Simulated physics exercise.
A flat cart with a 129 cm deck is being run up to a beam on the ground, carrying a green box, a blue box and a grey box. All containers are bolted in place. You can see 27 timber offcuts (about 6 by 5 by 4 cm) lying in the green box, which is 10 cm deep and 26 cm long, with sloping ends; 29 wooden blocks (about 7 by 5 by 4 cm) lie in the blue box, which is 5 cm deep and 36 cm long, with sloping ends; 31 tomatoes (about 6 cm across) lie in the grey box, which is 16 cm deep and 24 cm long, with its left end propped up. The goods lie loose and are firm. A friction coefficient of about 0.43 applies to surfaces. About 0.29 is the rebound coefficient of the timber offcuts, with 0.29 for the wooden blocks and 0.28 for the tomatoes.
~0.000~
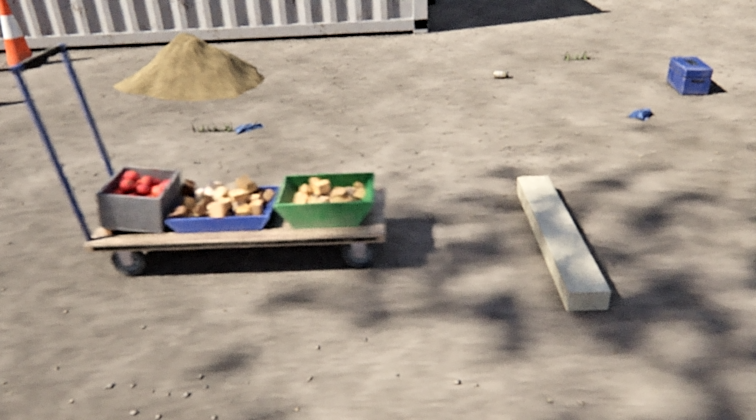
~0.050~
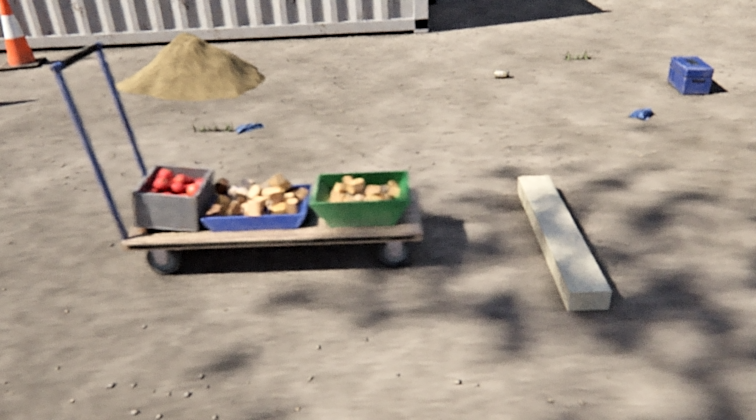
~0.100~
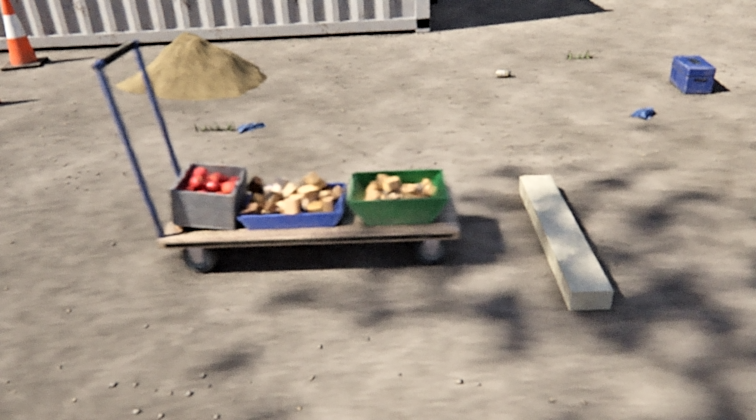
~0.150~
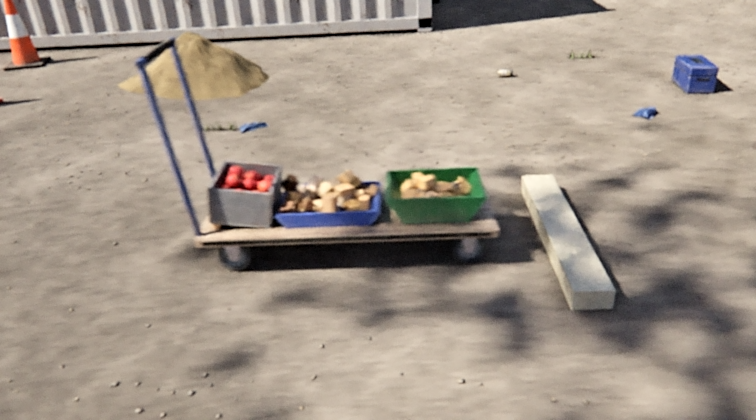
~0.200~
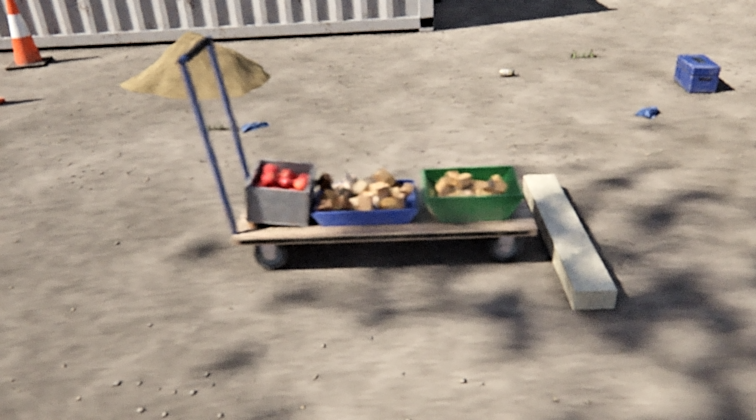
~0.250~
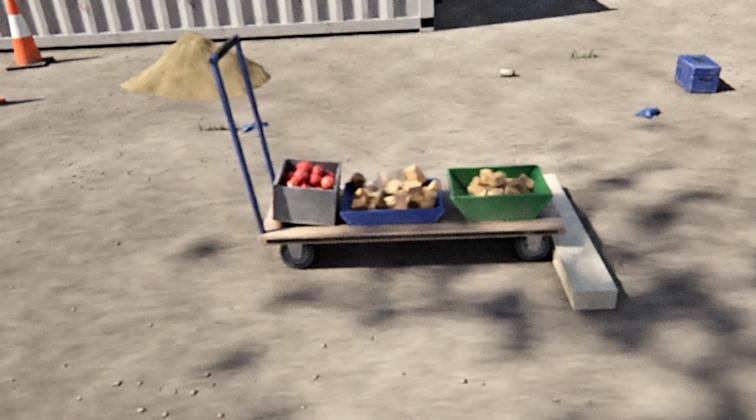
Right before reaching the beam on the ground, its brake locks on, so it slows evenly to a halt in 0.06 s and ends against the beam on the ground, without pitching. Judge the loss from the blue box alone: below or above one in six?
Most likely the loss is bigger than a sixth of the load.
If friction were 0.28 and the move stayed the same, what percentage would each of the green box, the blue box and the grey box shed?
Green box 20%, blue box 30%, grey box 0%.
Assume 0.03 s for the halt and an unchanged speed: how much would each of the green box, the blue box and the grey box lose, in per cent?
With that change, green box 10 per cent, blue box 30 per cent, grey box 10 per cent.
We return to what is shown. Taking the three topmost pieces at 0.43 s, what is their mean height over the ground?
Some 48 cm up.
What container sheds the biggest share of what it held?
Answer: The blue box.
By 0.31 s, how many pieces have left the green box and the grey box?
Estimate at that time - green box 0, grey box 0, give or take.
After 0.31 s, green box 27 in, 0 out, blue box 29 in, 0 out and grey box 31 in, 0 out.
After 0.43 s, green box 27 in, 0 out, blue box 23 in, 6 out and grey box 29 in, 2 out.
After 0.66 s, green box 24 in, 3 out, blue box 20 in, 9 out and grey box 29 in, 2 out.
Outcome (at 1.17 s), green box 24 in, 3 out, blue box 20 in, 9 out and grey box 29 in, 2 out. Asked share, 9 of 29, 31 per cent.
